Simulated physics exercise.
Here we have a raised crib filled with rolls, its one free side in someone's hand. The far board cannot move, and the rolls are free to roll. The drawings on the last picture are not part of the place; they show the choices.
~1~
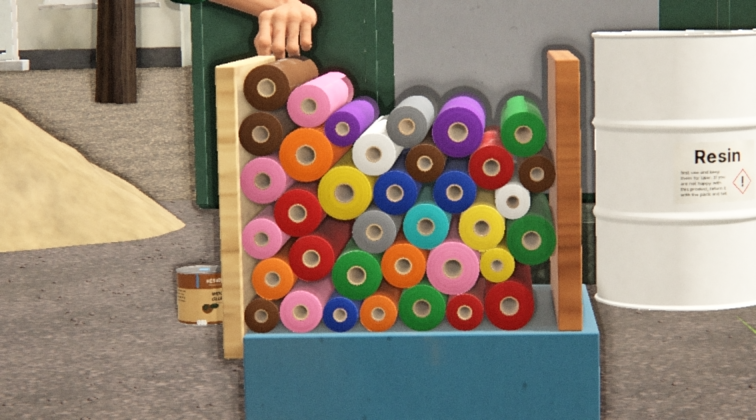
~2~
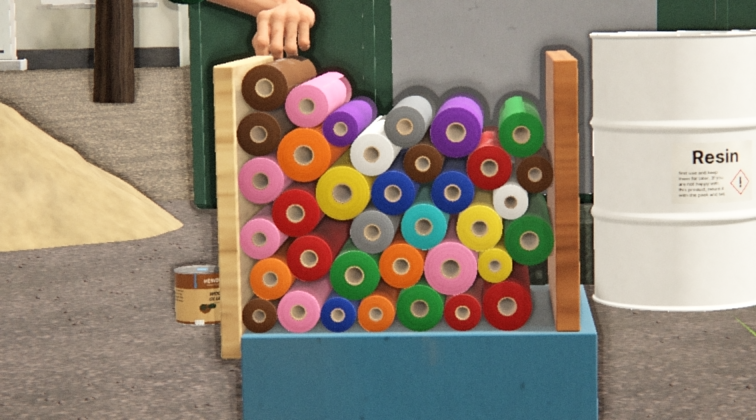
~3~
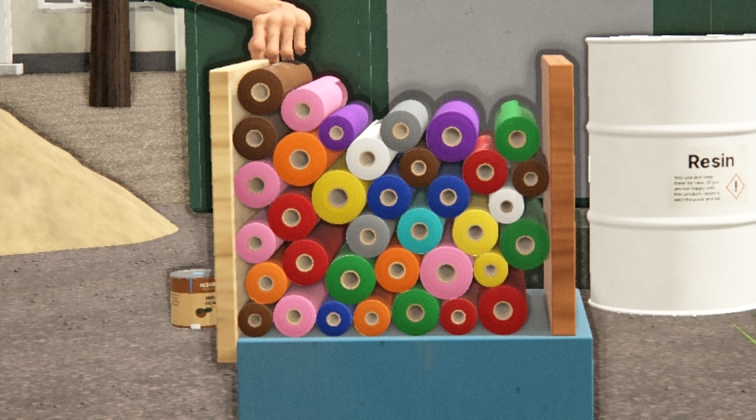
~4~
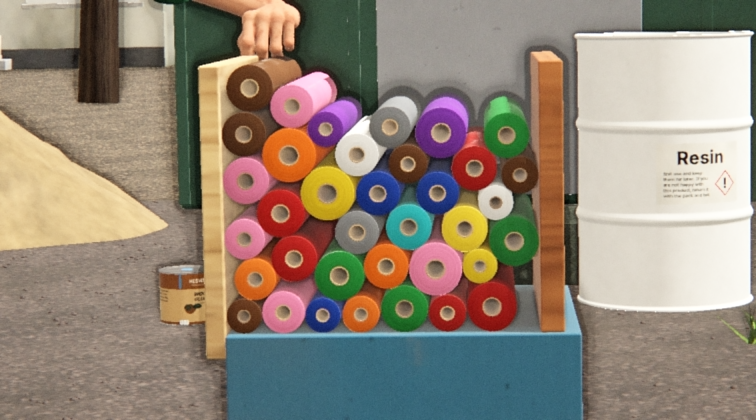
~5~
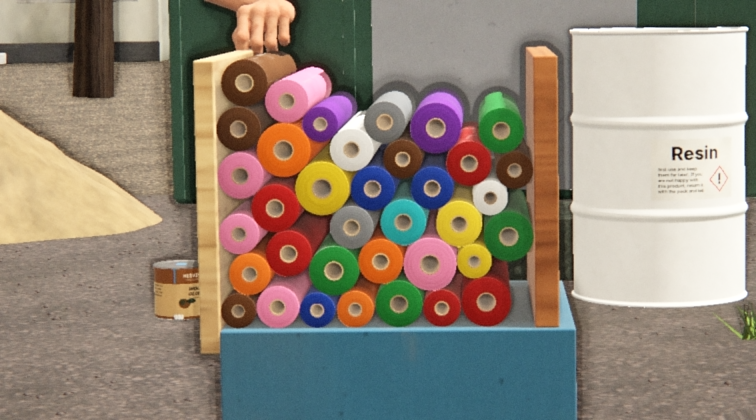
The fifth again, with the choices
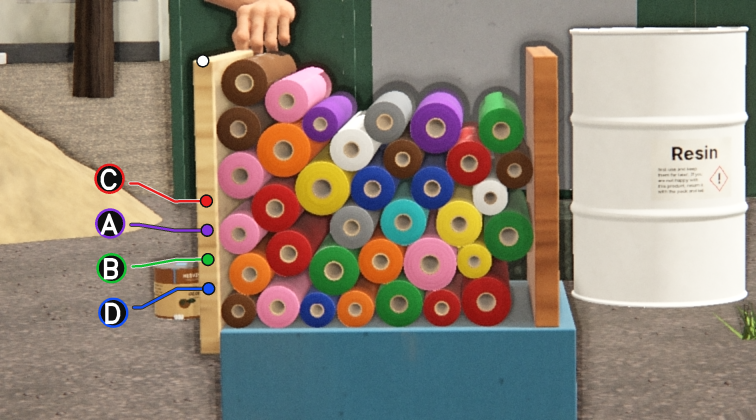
Colourful rolls sitting stacked between wooden boards on a blue base, a hand resting on the left board as the view shifts slightly.
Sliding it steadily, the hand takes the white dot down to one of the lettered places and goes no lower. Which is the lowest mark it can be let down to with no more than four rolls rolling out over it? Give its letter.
The last mark within the limit is C.
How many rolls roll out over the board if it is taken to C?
The count is two.
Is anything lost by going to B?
Yes.
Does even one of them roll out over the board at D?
Yes.
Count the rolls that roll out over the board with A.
With A, six.
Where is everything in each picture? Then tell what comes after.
In the first picture, a blue roll (395, 193); a brown roll (261, 134); a brown roll (537, 174).
In the second picture, a brown roll (535, 175); a green roll (521, 135).
In the third picture, side board (249, 198).
In the fourth picture, a red roll (447, 313); an orange roll (387, 267).
In the fifth picture, a yellow roll (474, 261); a blue roll (373, 188); a brown roll (238, 129).
On the marked copy, A at (207, 230); B at (208, 259); C at (207, 201); D at (209, 289); the white dot at (203, 61).
Taking C. A third of the way, top of the board (215, 126).
Two thirds of the way, top of the board (217, 198).
When it is over, top of the board (217, 200), two out over the board.
As for the rest, A more than four out over the board; B more than four out over the board; D more than four out over the board.
